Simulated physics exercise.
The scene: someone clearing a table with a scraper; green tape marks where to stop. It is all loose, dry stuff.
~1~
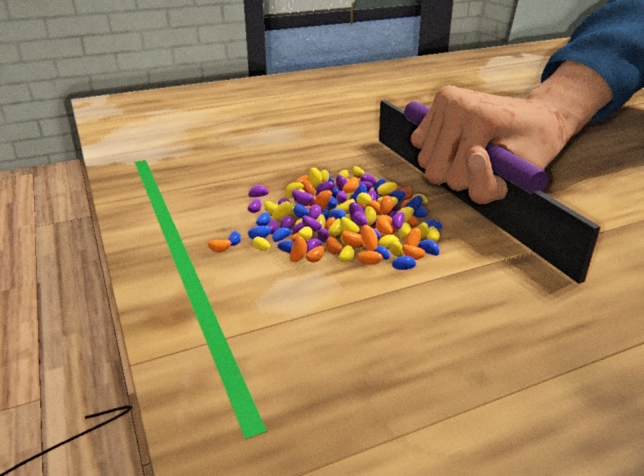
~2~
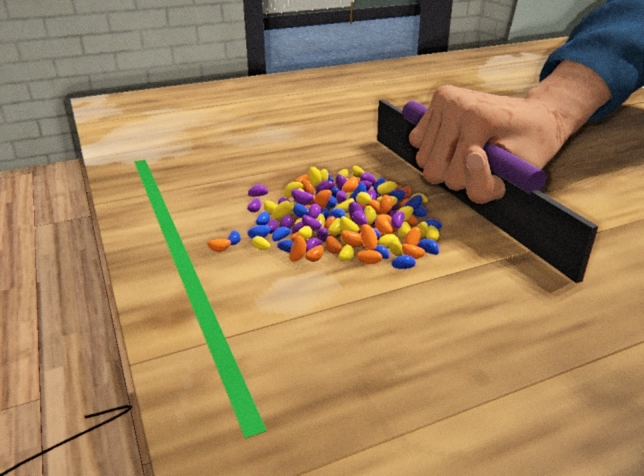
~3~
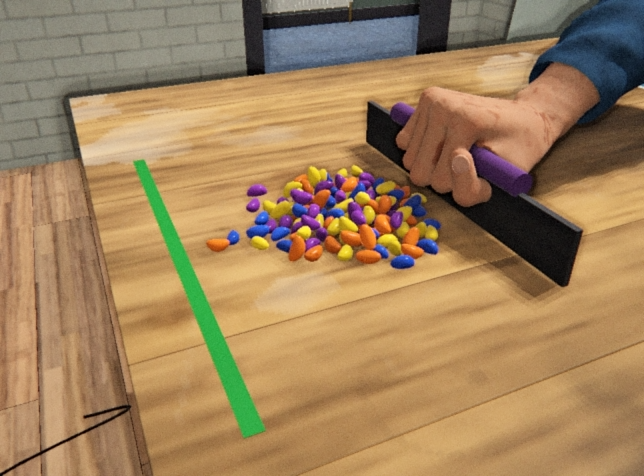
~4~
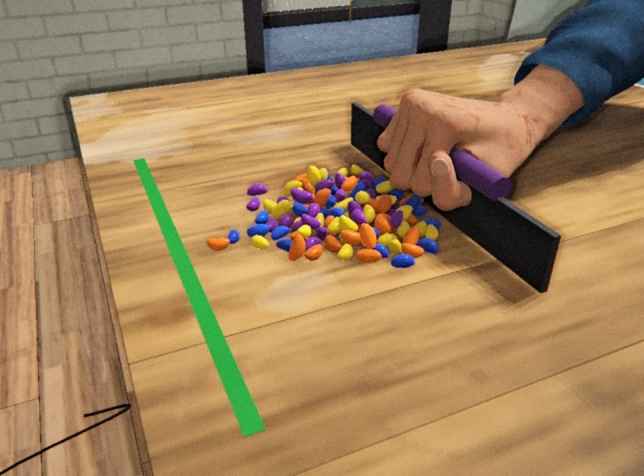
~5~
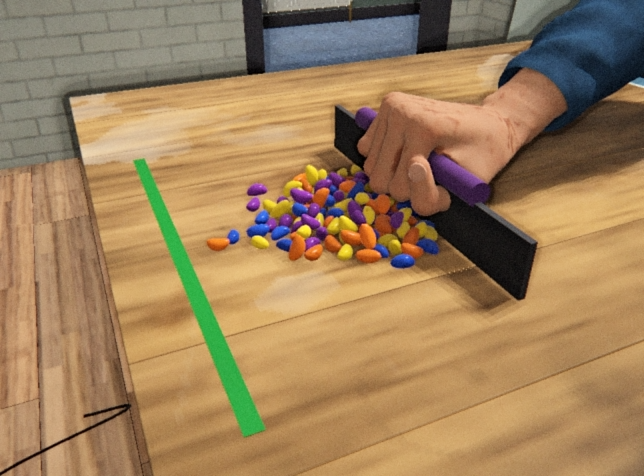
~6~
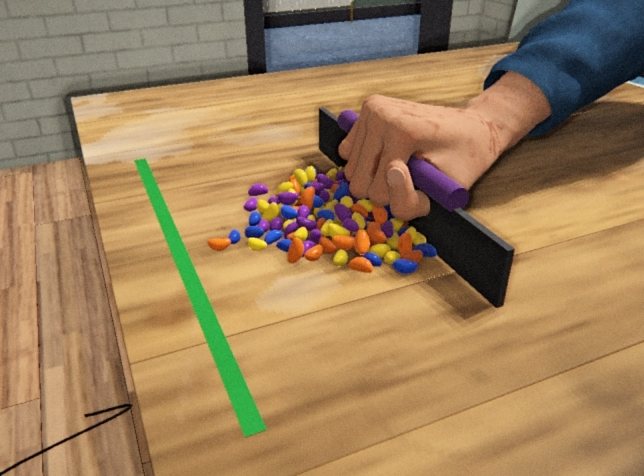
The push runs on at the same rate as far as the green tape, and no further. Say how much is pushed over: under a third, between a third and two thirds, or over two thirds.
It pushes between a third and two thirds off the end.
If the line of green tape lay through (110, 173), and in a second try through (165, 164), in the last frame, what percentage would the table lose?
Roughly 90 per cent, and 30 per cent.
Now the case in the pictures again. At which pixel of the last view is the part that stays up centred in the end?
Roughly at (139, 257).
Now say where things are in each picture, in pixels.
In the first frame, scraper near (568, 239), at rest; green tape near (143, 169), about two fingers from the edge; edge at (109, 276); the heap near (349, 219), jelly beans.
In the second frame, scraper near (565, 239).
In the third frame, scraper near (551, 242); the heap near (348, 218).
In the fourth frame, scraper near (530, 248).
In the fifth frame, scraper near (507, 254); the heap near (346, 218), a little pushed along.
In the sixth frame, scraper near (486, 261); green tape near (143, 167); edge at (109, 275); the heap near (337, 220), the bulk pushed along.
Shortly afterwards, scraper still moving, near (282, 183); heap all on the table, its front near (155, 269).
Next, scraper stopped at the green tape; heap near a third over the edge.
Some moments later, scraper stopped at the green tape; heap near half over the edge.
In the end, scraper stopped at the green tape; heap near half over the edge.
